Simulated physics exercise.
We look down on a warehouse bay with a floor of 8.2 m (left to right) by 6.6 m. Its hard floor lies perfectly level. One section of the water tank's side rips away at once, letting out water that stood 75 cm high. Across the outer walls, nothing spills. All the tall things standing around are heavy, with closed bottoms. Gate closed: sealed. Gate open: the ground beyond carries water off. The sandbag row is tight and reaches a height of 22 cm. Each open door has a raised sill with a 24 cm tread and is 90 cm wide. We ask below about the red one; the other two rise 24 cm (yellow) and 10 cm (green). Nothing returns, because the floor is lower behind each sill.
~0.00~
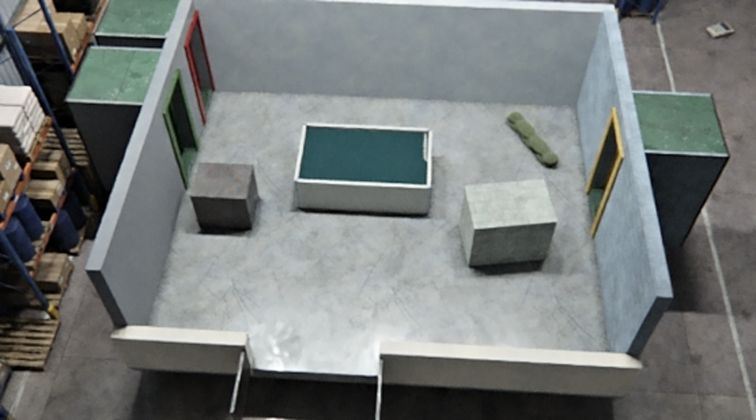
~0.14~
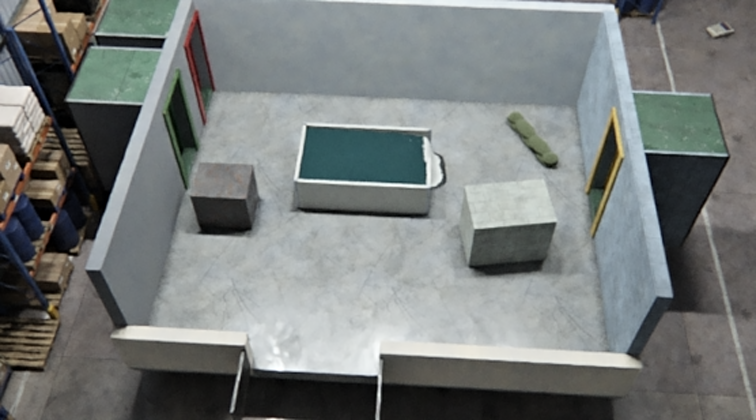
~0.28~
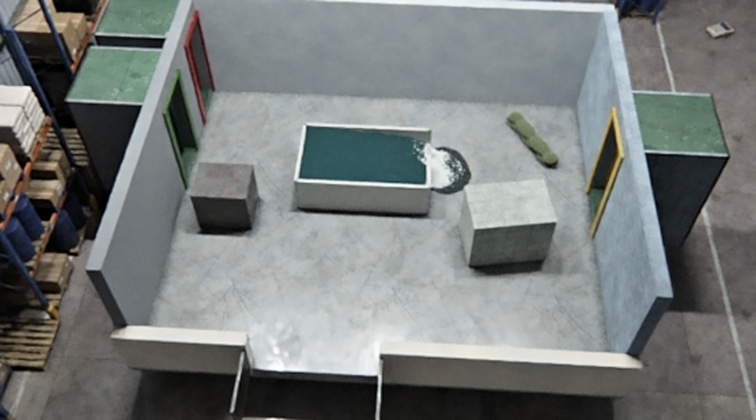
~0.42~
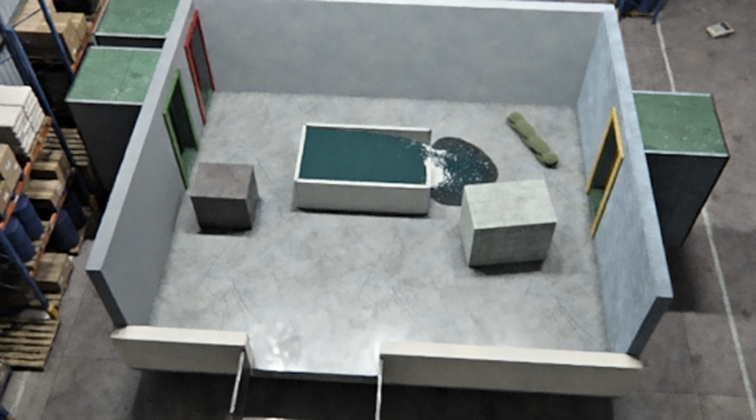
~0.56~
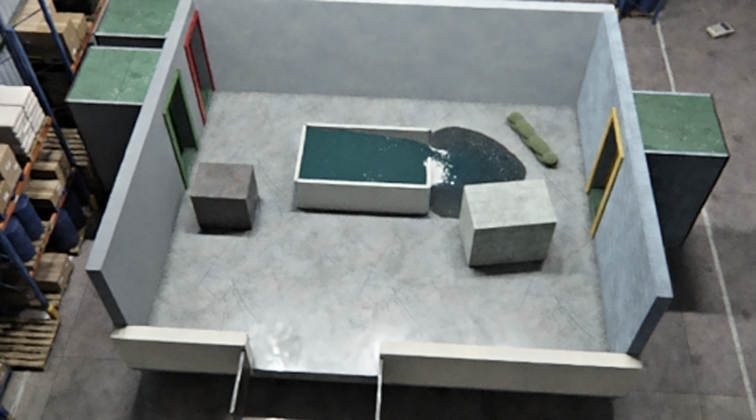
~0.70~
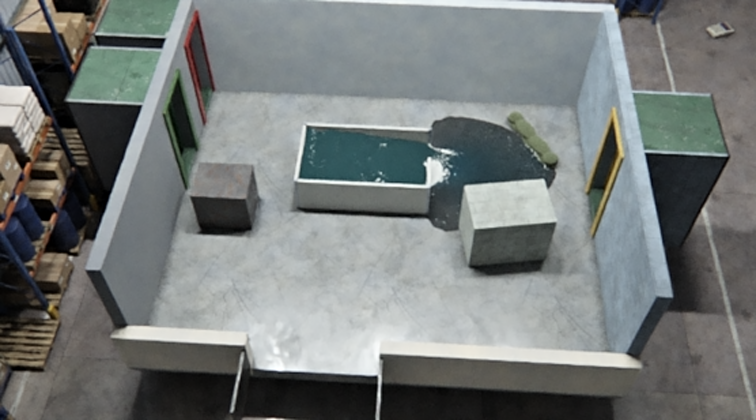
At the start, a white-walled tank of dark green water sits still in a grey walled bay between two blocks. Water then bursts through its right side, foaming at the gap, and spreads across the floor in a widening dark pool that reaches the pale block and the green rolled object.
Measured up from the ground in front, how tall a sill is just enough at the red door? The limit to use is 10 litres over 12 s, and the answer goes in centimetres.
It needs to be about 5.5 cm tall.
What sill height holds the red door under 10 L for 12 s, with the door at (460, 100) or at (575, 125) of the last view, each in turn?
Around 10.5 and 17 cm respectively.
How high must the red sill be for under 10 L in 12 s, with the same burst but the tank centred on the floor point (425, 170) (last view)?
Roughly 7.5 cm is needed.
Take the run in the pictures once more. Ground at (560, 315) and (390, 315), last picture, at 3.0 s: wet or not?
So the first place you asked about stays drenched, while the second ends up free of liquid.
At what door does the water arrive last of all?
The green door comes last.
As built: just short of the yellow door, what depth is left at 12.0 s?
Roughly 8.0 cm deep.
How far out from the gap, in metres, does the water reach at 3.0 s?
Near 5.4 m, more or less.
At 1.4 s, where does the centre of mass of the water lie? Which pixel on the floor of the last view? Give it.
I'd put it close to (403, 179).
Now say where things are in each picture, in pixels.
The water tank at (365, 157) is whole and still, 75 cm deep; the red door at (201, 71) is dry, in the first frame.
Water pours out at (427, 161) and has run 0.3 m, to (443, 181); about 9 cm deep outside, 75 cm at the back, in the second frame.
The gap is at (427, 163), the front 0.8 m out at (466, 180); the back of the water tank holds 75 cm, in the third frame.
The front is at a hidden place, 1.4 m from the gap at (427, 163); 1.7 m2 of floor is wet, 75 cm left at the back, in the fourth frame.
The gap is at (427, 163), the front 2.0 m out at (521, 176); the back of the water tank holds 75 cm, in the fifth frame.
Water pours out at (427, 163) and has run 2.6 m, to (550, 177); about 4 cm deep outside, 73 cm at the back; 5.1 m in a straight line remain to the red door at (201, 71), in the sixth frame.
After 1.4 s water covers 15 % of the floor, deepest (40 cm) near (434, 169); it has not reached the red door.
After 3.0 s water covers 30 % of the floor, deepest (28 cm) near (577, 210); it has not reached the red door.
After 12.0 s water covers 95 % of the floor, deepest (10 cm) near (537, 162); 8 cm at the red door, 0 litres in over its 12 cm sill.
At the red door as built, the water arrived by 7.0 s and peaked near 8 cm at 9.2 s.
Run again over the same 12 s with other heights there, 18 litres in over 4.5 cm, 3 litres over 6.5 cm. The limit of 10 litres is kept from about 5.5 cm up.
